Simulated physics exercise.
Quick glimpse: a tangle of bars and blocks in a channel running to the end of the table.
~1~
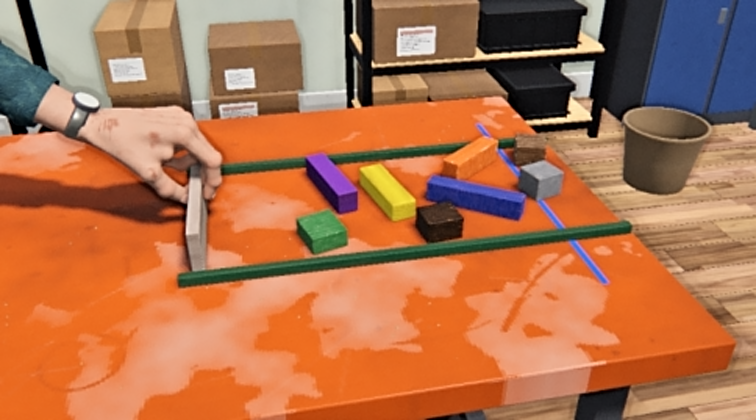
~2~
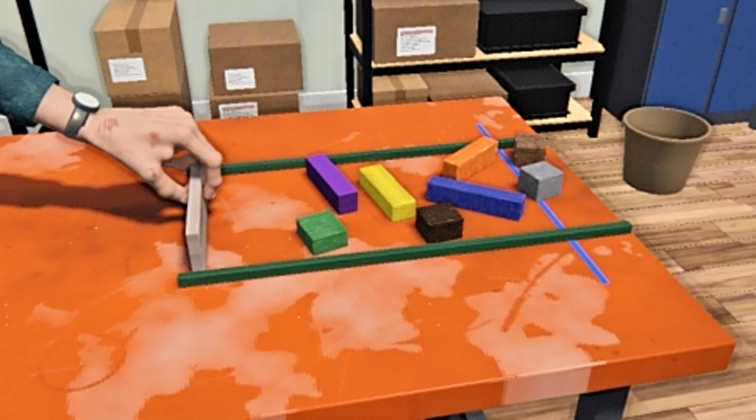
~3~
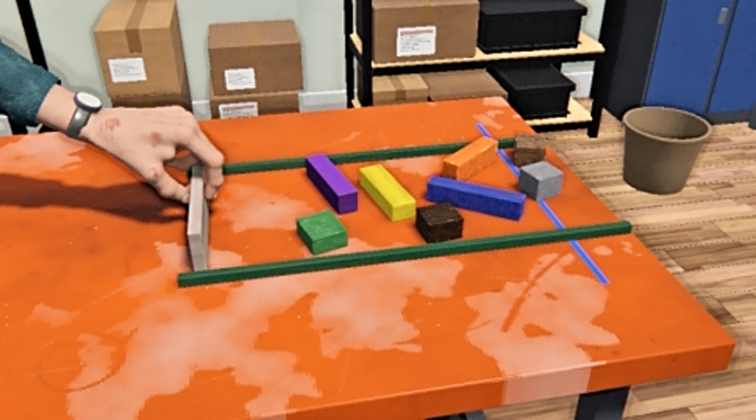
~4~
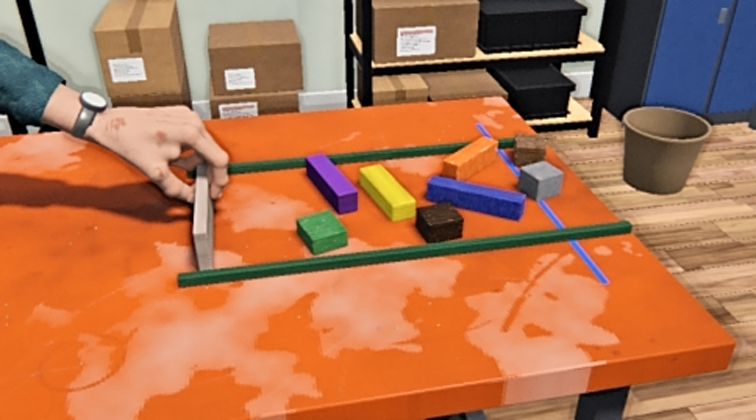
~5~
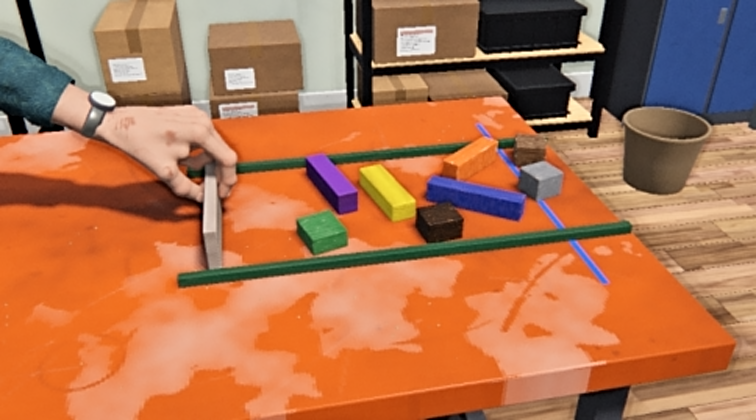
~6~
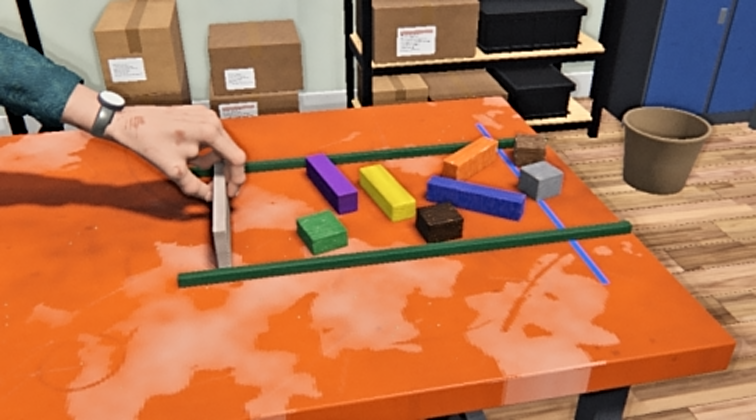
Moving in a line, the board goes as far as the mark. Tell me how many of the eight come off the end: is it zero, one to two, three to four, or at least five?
It is three to four.
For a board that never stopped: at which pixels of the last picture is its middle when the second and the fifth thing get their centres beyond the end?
At (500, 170) for the second, at (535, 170) for the fifth.
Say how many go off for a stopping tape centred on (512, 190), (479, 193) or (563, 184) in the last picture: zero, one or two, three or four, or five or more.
In turn: One to two; none; 5 or more.
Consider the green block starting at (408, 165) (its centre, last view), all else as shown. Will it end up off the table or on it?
Placed there, it does not drop.
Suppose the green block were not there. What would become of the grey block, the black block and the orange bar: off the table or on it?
The grey block comes off; the black block stays put; the orange bar stays put.
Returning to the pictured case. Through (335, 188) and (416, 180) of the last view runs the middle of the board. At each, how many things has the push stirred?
Moved so far: 2, then 6.
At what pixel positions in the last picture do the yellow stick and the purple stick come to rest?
I'd say approximately (563, 174) and then (528, 164).
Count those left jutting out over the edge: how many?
In total, 1 of them.
Soon after, none off yet; brown block at rest near (530, 151); grey block at rest near (540, 181); orange bar at rest near (471, 160).
At rest, the number that fall off is three or four; fallen, blue bar, orange bar, grey block and brown block.
